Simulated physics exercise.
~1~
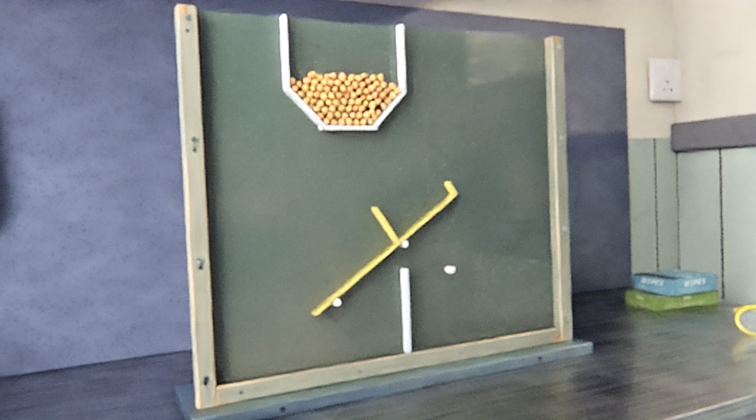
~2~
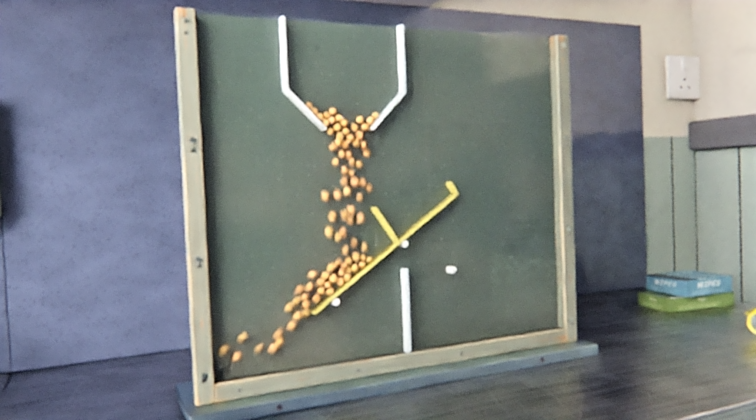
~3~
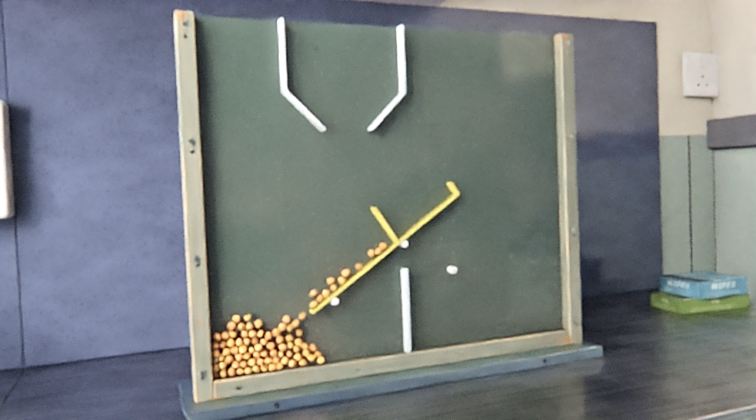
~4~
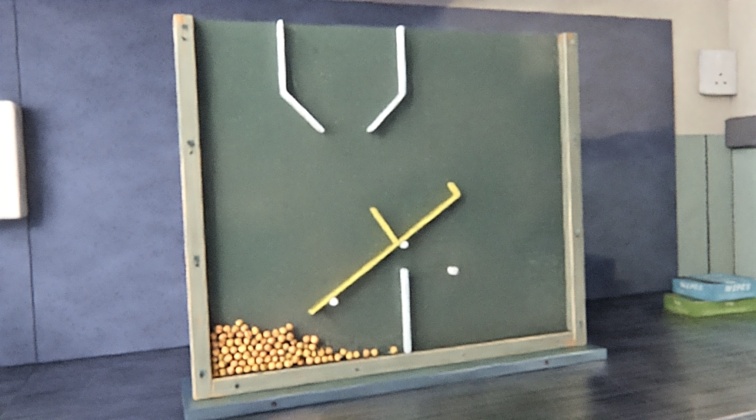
We see wooden beads drop from a hopper in an upright flat case onto a yellow tray tilted down to the left, then roll off its lower end. They pile up in the left bin, leaving the hopper, tray and right bin empty.
